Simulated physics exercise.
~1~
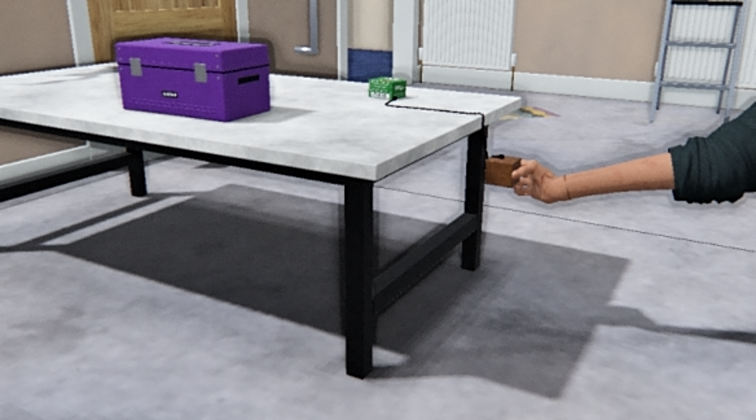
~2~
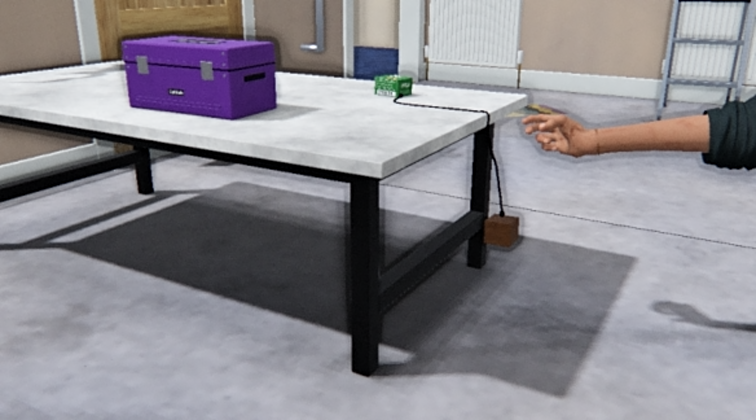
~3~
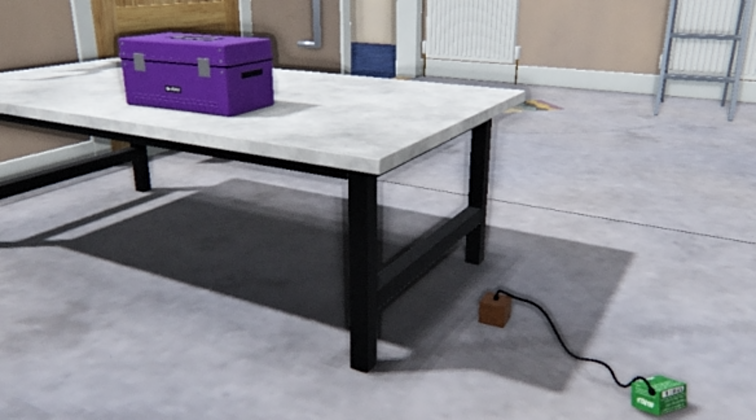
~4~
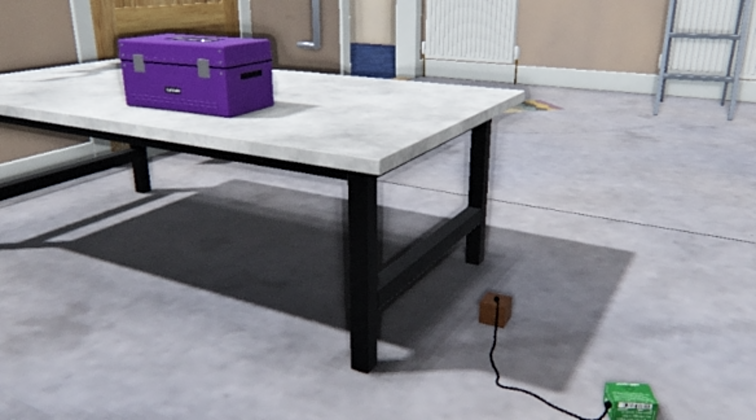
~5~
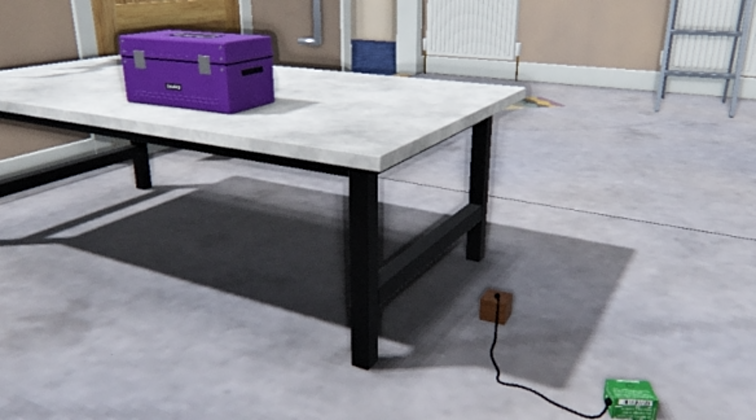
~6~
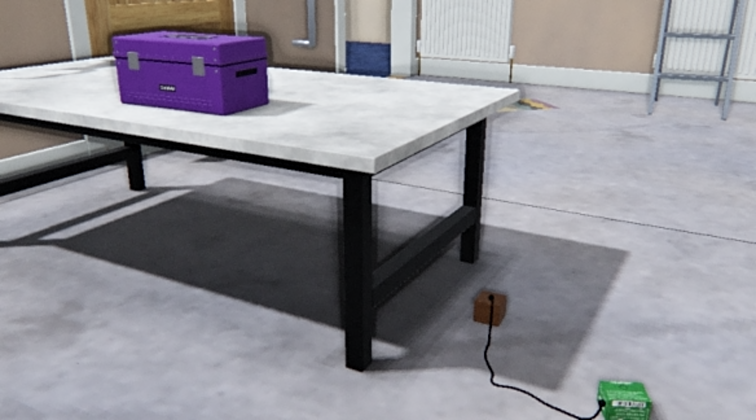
A hand reaches in from the right, holding a small brown block beside a white-topped table with black legs, seen from slightly above in a room with a concrete floor. A purple toolbox sits toward the left of the tabletop, and a dark string runs from the block over the edge to a green box. The hand lets go and draws back as the block drops. The green box is dragged off the table and lands on the floor to the right, then shifts slightly left. Both end up at rest on the floor, still joined, while the toolbox stays put.
